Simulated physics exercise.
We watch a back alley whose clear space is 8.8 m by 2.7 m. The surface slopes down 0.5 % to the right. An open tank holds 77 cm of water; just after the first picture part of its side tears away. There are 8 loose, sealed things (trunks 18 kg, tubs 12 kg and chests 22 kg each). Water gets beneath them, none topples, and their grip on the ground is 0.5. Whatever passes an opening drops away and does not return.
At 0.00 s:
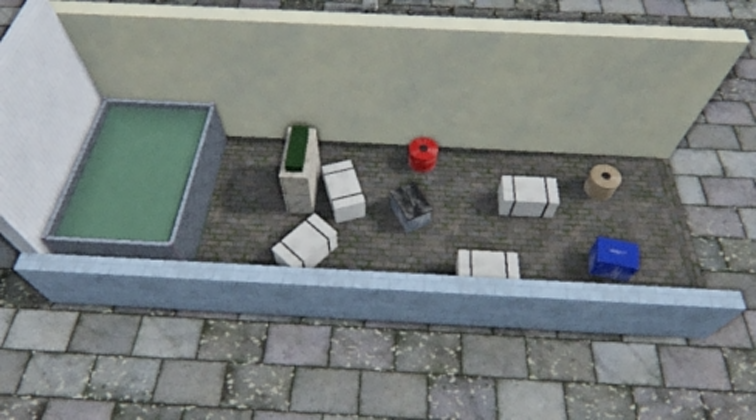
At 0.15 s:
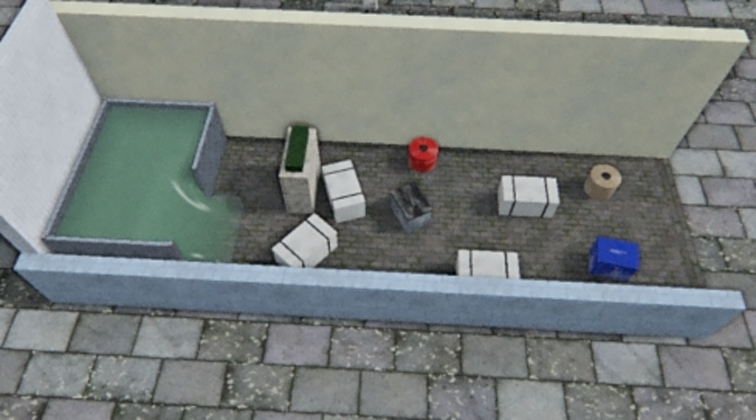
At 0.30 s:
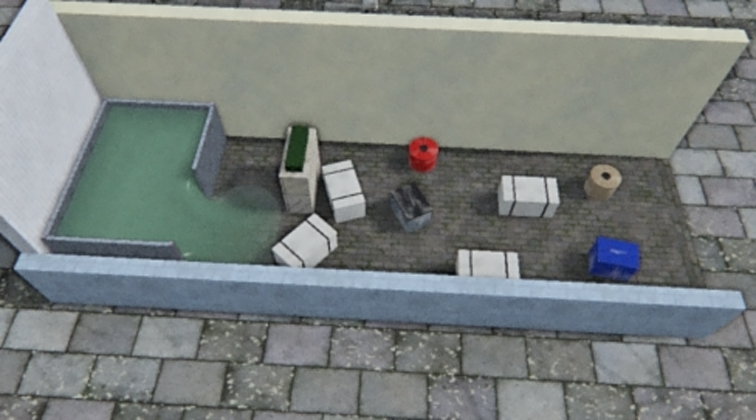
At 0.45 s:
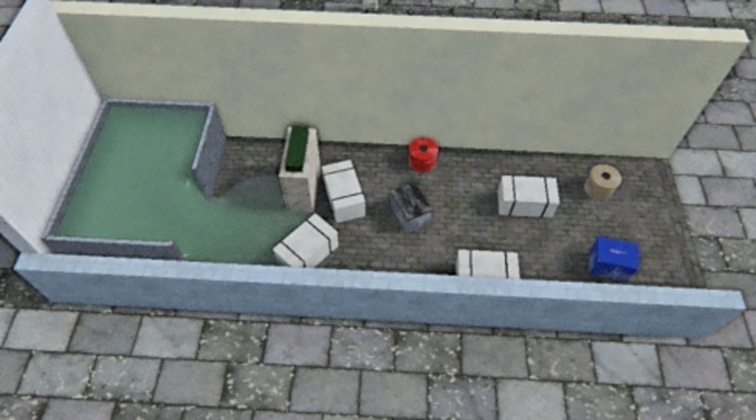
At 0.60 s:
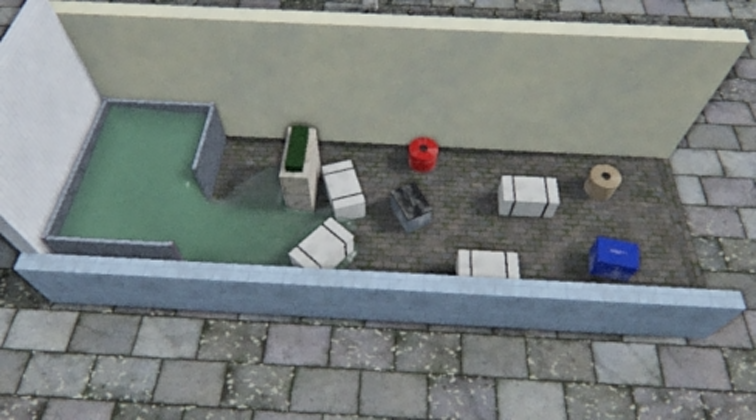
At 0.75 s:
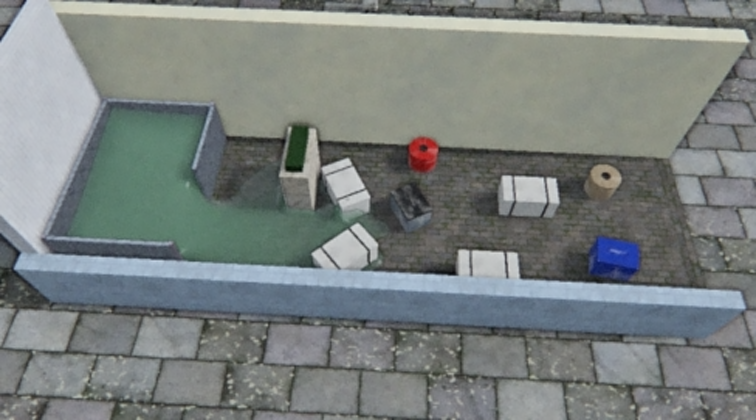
In a walled alley, green water pours from a broken tank and shifts a white chest.
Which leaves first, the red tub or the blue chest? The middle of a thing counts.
It is the blue one that leaves first.
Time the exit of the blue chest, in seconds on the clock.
At about 2.5 s.
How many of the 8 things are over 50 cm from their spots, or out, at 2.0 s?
I count 4.
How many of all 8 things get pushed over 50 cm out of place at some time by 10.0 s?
7 of them.
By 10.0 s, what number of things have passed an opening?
6 of them.
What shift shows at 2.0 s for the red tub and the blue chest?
Roughly 0 and 30 cm by then.
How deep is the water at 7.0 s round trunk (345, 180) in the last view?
Roughly 5 cm.
After 2.0 s the red tub is near (424, 148), 0.0 m from its start, aground; the blue chest is near (642, 250), 0.3 m from its start, aground; 0 of 8 are out; 2 afloat.
After 4.5 s the red tub is near (440, 144), 0.3 m from its start, afloat; the blue chest has gone out (at 2.6 s); 6 of 8 are out; 1 afloat.
After 7.0 s the red tub is near (448, 147), 0.4 m from its start, aground; the blue chest has gone out (at 2.6 s); 6 of 8 are out; 0 afloat.
After 10.0 s the red tub is near (448, 147), 0.4 m from its start, aground; the blue chest has gone out (at 2.6 s); 6 of 8 are out; 0 afloat.
